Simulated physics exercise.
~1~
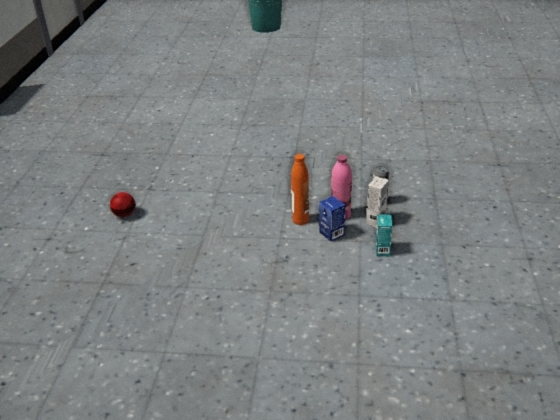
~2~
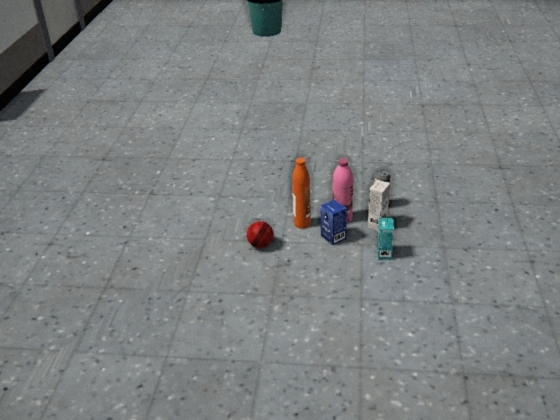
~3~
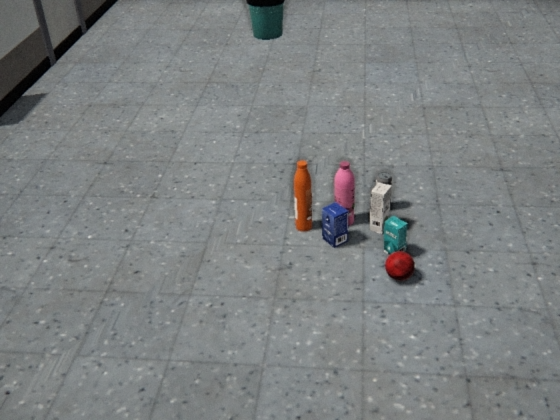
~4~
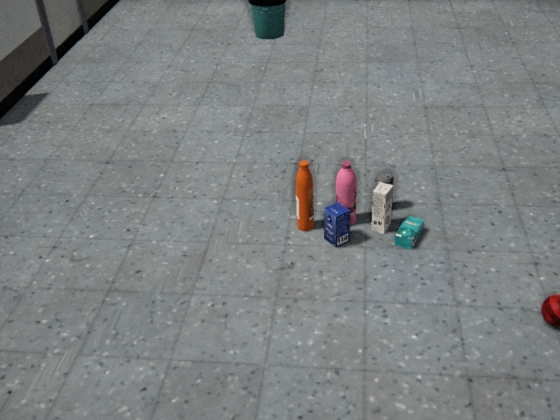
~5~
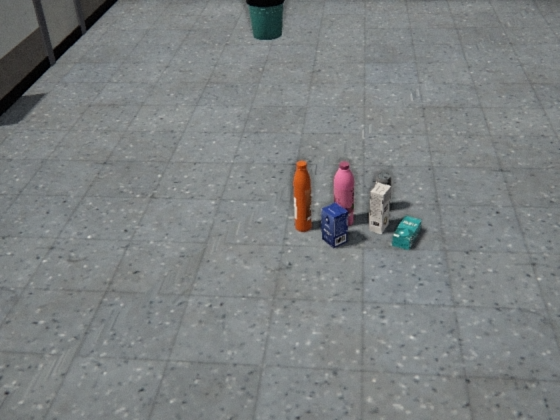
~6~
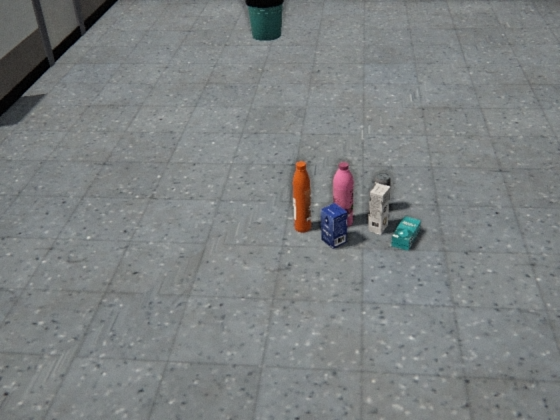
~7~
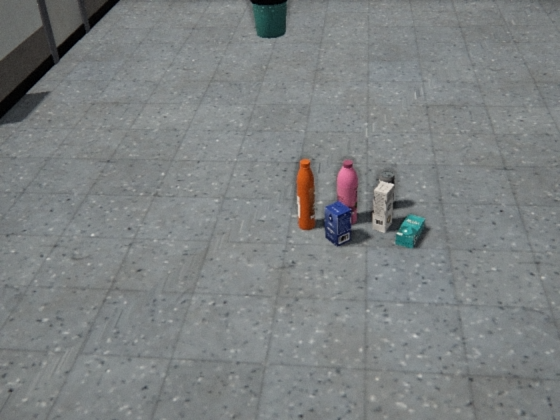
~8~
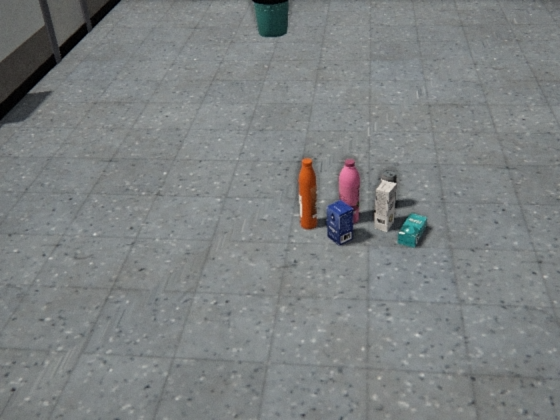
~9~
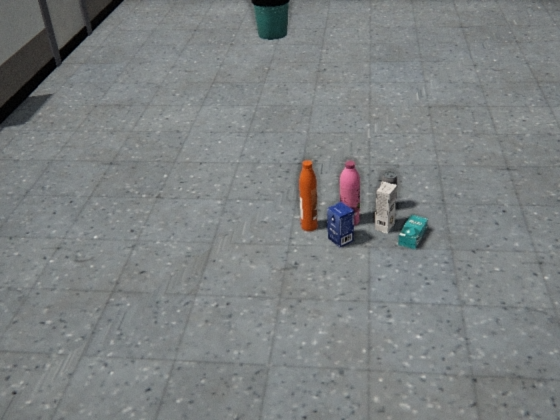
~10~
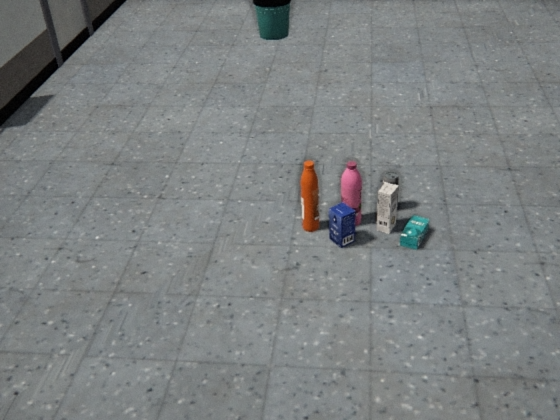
On a grey tiled floor, a red ball rolls right past bottles and cartons, knocking the turquoise carton onto its side.
